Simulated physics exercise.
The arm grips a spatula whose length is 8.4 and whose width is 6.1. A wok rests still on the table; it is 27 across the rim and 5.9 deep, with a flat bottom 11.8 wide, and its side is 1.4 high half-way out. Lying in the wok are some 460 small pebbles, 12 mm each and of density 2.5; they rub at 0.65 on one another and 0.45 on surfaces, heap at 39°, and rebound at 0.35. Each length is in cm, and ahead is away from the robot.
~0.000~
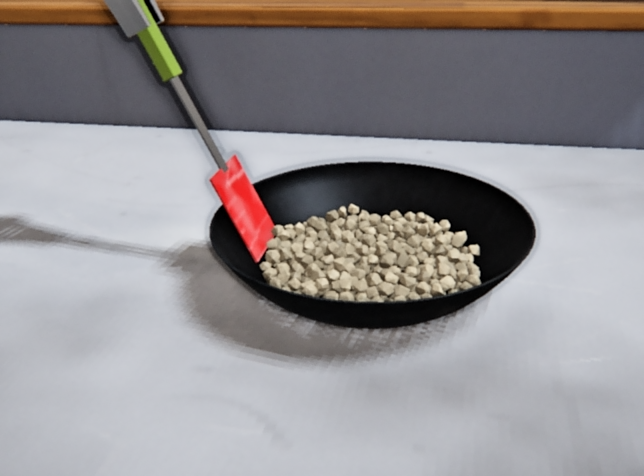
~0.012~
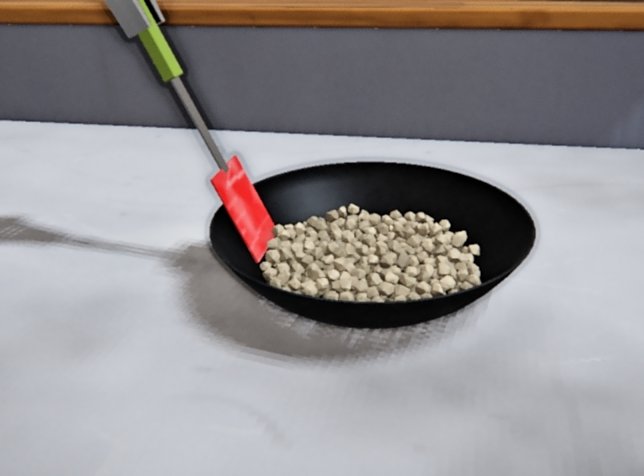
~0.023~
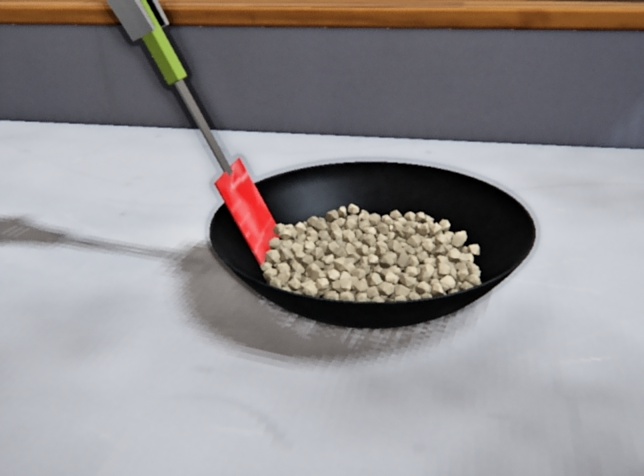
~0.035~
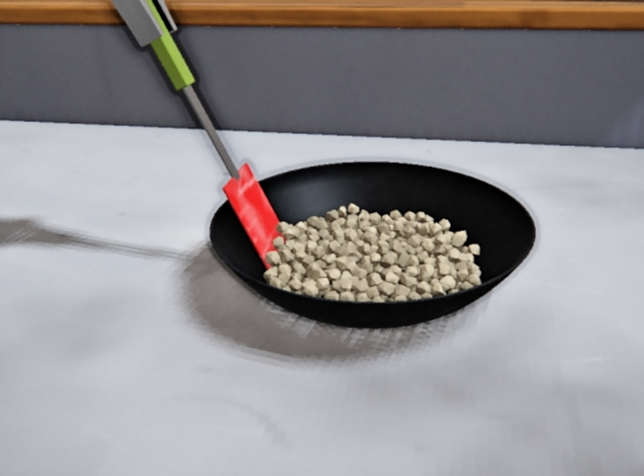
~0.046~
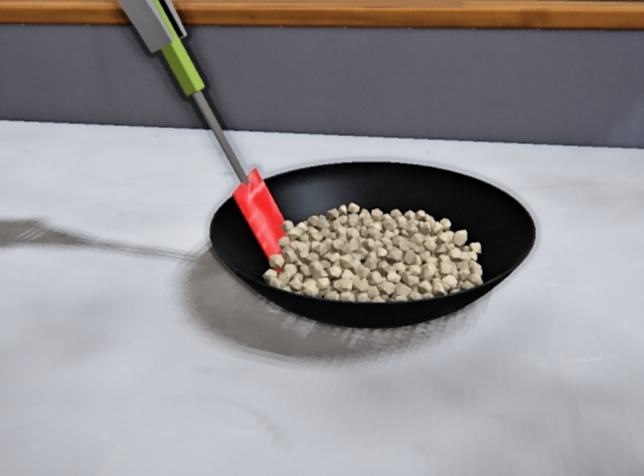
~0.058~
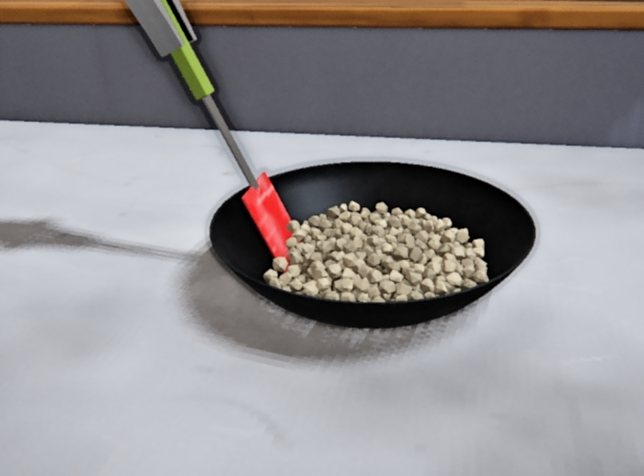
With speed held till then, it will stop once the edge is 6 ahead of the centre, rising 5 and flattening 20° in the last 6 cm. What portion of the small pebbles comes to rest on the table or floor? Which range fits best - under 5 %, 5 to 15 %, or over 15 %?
The range that fits: Under 5 %.
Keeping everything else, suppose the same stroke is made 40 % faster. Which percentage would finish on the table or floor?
It would be roughly 10 percent.
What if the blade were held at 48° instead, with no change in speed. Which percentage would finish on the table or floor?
Estimate: Approx. 0 %.
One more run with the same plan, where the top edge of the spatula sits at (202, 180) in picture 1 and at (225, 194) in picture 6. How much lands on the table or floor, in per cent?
It works out to about 0 %, more or less.
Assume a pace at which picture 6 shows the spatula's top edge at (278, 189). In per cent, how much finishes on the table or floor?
Estimate: Close to 10 %.
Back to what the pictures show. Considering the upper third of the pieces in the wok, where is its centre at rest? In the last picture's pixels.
It is centred near (467, 246) in the last view.
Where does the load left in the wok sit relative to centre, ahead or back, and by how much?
The kept load is shifted forward by about 4.5 cm.
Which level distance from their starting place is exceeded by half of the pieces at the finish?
Some 4 centimetres.
After 0.12 s, sloping 65°, highest piece 5 above the table; 460 in the wok.
After 0.18 s, sloping 57°, highest piece 6 above the table; 460 in the wok.
After 0.42 s, sloping 45°, highest piece 8 above the table; 457 in the wok, 3 on the table or floor.
After 1.47 s, sloping 45°, highest piece 6 above the table; 457 in the wok, 3 on the table or floor.
At rest, 457 in the wok, 3 on the table or floor. That is 1 % on the table or floor.
